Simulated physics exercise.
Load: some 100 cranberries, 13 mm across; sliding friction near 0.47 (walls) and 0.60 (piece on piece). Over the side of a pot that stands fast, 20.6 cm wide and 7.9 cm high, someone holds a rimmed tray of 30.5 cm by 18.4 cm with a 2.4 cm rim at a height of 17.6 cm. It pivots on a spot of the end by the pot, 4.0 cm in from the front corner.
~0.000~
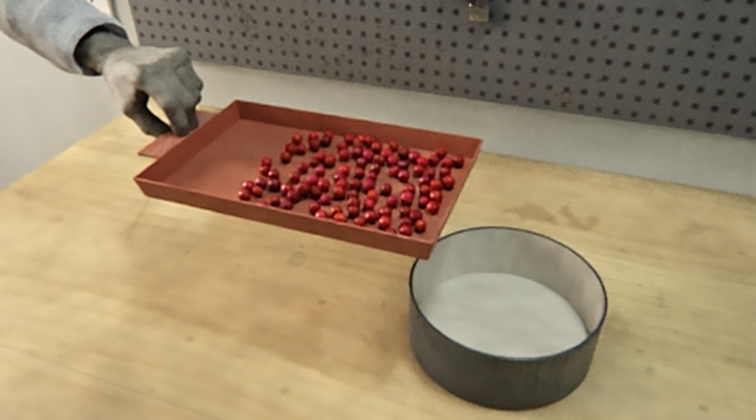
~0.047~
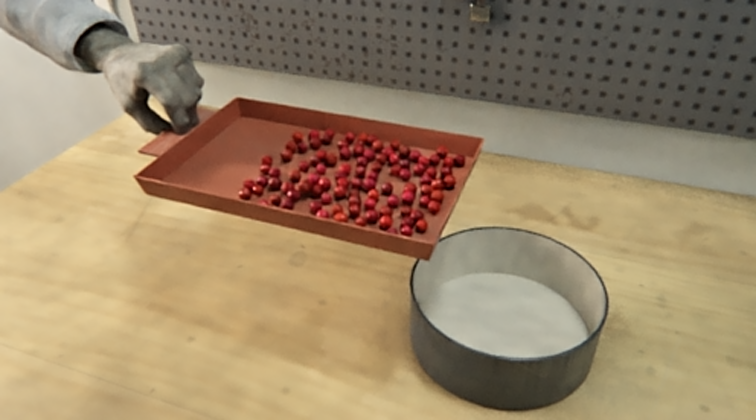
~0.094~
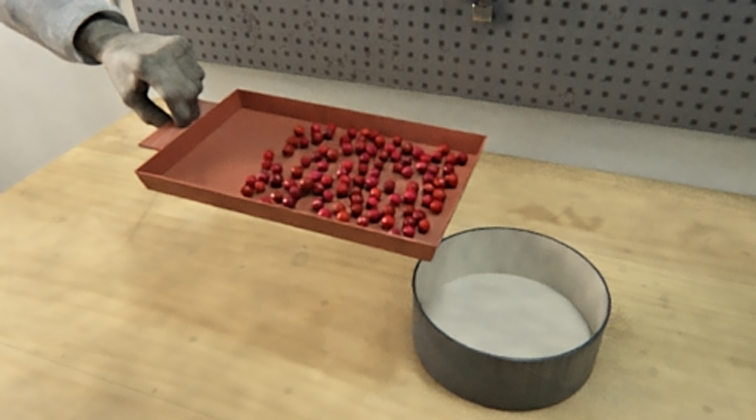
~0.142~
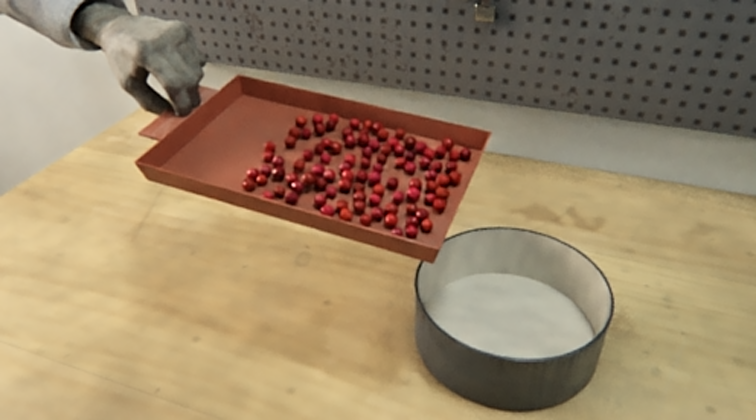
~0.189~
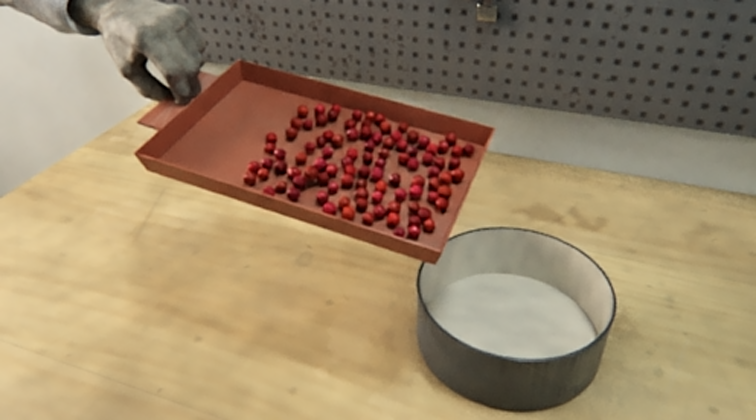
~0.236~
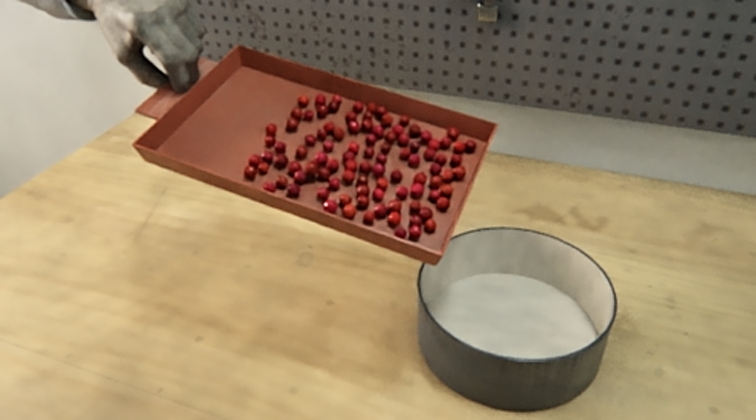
In this clip, a gloved hand holds a reddish-brown rimmed tray of red berries beside a round, dark-sided pot on a wooden table, then raises the tray's left end, gradually tilting it toward the pot while the berries shift slightly.
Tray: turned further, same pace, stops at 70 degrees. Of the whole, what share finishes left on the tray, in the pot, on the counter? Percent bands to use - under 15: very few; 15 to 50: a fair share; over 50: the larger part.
Tray - the larger part, pot - very few, counter - very few.
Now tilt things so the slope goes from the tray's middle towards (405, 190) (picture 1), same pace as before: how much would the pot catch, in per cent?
Near 0 percent, give or take.
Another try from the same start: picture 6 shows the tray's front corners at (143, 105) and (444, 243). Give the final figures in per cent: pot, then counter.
Pot 5 % / counter 0 %.
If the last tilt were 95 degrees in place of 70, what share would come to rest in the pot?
Estimate: Roughly 10 percent.
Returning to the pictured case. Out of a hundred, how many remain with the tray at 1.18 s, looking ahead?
Roughly 100 per cent.
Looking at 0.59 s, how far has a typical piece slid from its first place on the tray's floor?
It has moved some 5 cm from its start.
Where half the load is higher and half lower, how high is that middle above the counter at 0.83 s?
Some 24 cm above the counter.
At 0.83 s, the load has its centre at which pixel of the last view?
The middle of the load should be near (405, 182) then.
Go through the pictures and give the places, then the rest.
In the first frame, tray tilt 0 degrees, front corners at (140, 176) and (428, 238); middle of the pieces at (356, 184); pot at (506, 284).
In the second frame, tray tilt 1 degrees, front corners at (141, 174) and (429, 239); middle of the pieces at (357, 184).
In the third frame, tray tilt 3 degrees, front corners at (142, 169) and (432, 241); middle of the pieces at (359, 181).
In the fourth frame, tray tilt 6 degrees, front corners at (142, 160) and (435, 243), lowest corner right front; middle of the pieces at (362, 176).
In the fifth frame, tray tilt 10 degrees, front corners at (142, 151) and (438, 246), lowest corner right front; middle of the pieces at (364, 172).
In the sixth frame, tray tilt 14 degrees, front corners at (140, 142) and (439, 249), lowest corner right front; middle of the pieces at (365, 167); pot at (515, 285). Its pace works out near 75 degrees a second.
Then, at 0.59 s, tilt 41 degrees; the tray holds 100 %, the pot 0 %.
Then, at 0.83 s, tilt 59 degrees; the tray holds 100 %, the pot 0 %.
After 1.18 s, tilt 70 degrees; the tray holds 100 %, the pot 0 %.
By 1.6 s all is still; tray 100 %, pot 0 %, counter 0 %.
